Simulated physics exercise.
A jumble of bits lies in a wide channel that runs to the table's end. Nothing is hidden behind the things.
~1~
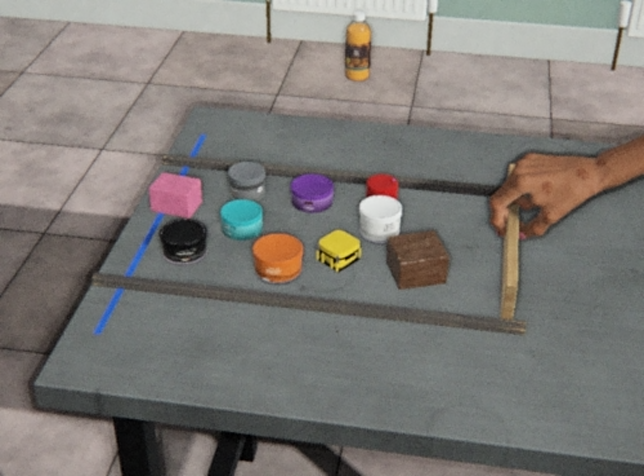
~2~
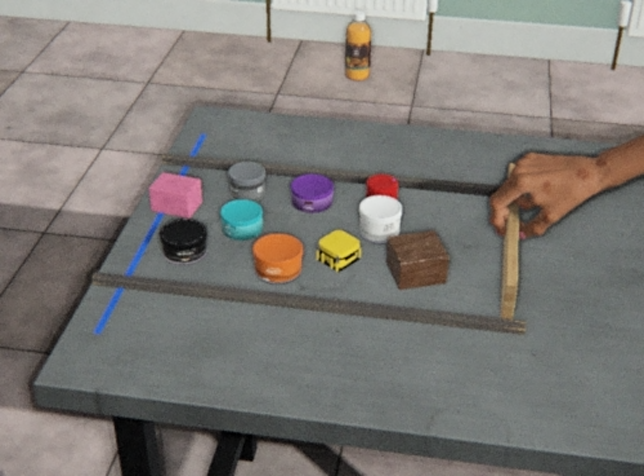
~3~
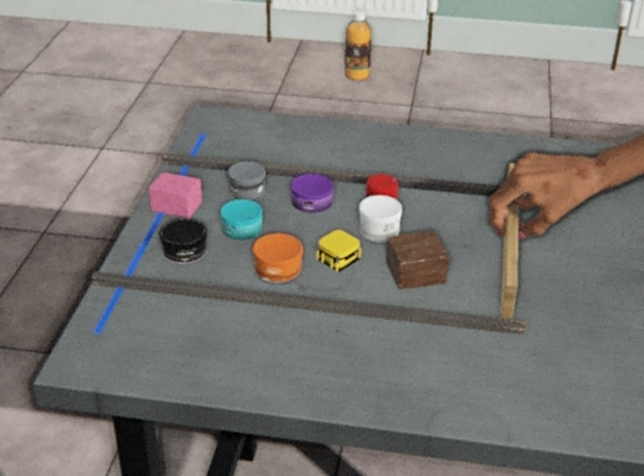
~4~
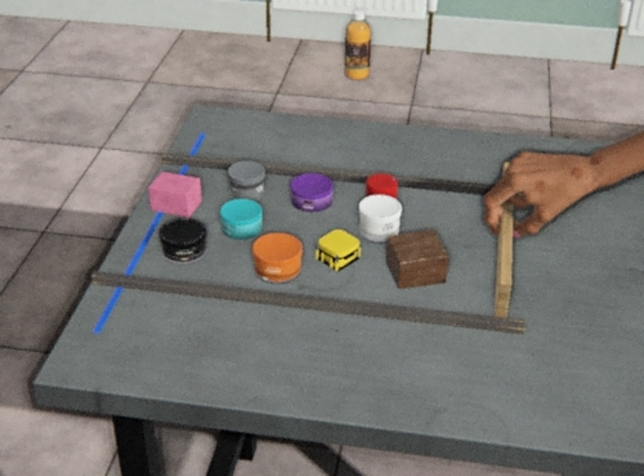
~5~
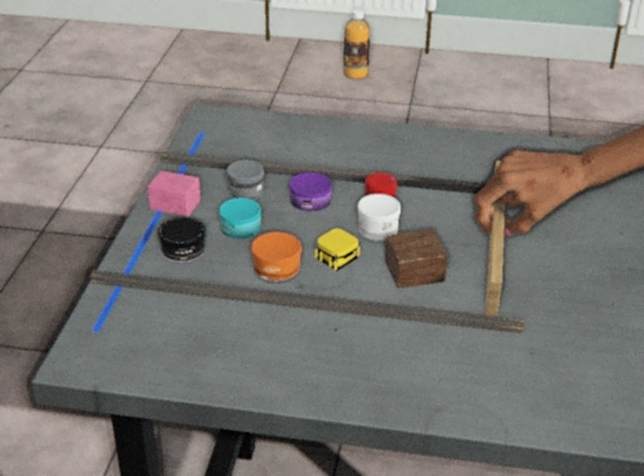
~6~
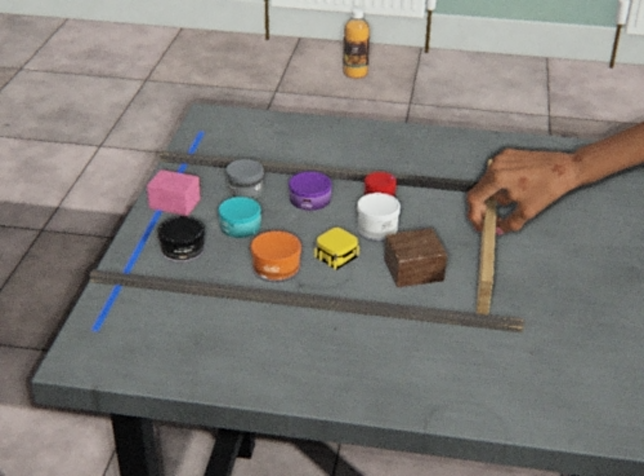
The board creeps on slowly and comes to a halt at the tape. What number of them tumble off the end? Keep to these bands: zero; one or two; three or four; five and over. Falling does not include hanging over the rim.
That gives five and over.
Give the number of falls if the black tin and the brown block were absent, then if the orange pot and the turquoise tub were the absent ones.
The counts: 3 and 4.
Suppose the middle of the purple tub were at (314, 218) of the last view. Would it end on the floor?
From that start, the object then does not stay.
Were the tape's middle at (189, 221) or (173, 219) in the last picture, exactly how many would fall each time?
Well, you'd get 2 the first time and 5 the second time.
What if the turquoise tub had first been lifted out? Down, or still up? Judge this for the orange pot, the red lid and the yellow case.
Orange pot: Still there. Red lid: Still there. Yellow case: Over the edge.
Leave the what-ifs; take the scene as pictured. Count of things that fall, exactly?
The answer is exactly 6.
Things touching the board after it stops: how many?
4.
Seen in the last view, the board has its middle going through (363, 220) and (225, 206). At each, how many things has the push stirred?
I get 4 at the one place and 10 at the other.
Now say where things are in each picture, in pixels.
The first picture shows pink block (176, 195); black tin (184, 242); grey pot (247, 183); board (511, 238); tape (158, 220).
The second picture shows black tin (184, 242); orange pot (278, 259).
The third picture shows grey pot (247, 182); board (511, 238).
The fourth picture shows pink block (175, 194); turquoise tub (241, 220).
The fifth picture shows black tin (183, 240); purple tub (311, 192).
The sixth picture shows pink block (174, 192); black tin (182, 239); grey pot (245, 180); board (488, 233); tape (156, 217).
Soon after, none off yet; pink block at rest near (174, 192); black tin at rest near (182, 239); grey pot at rest near (245, 180).
After that, none off yet; pink block at rest near (173, 192); black tin moving near (177, 238); grey pot displaced a little near (225, 177).
And then, none off yet; pink block displaced about its own width near (137, 181); black tin tilting a little near (96, 238); grey pot displaced well along near (161, 164).
In the end, the number that fall off is five or more; gone, yellow case, purple tub, turquoise tub, grey pot, black tin and pink block.
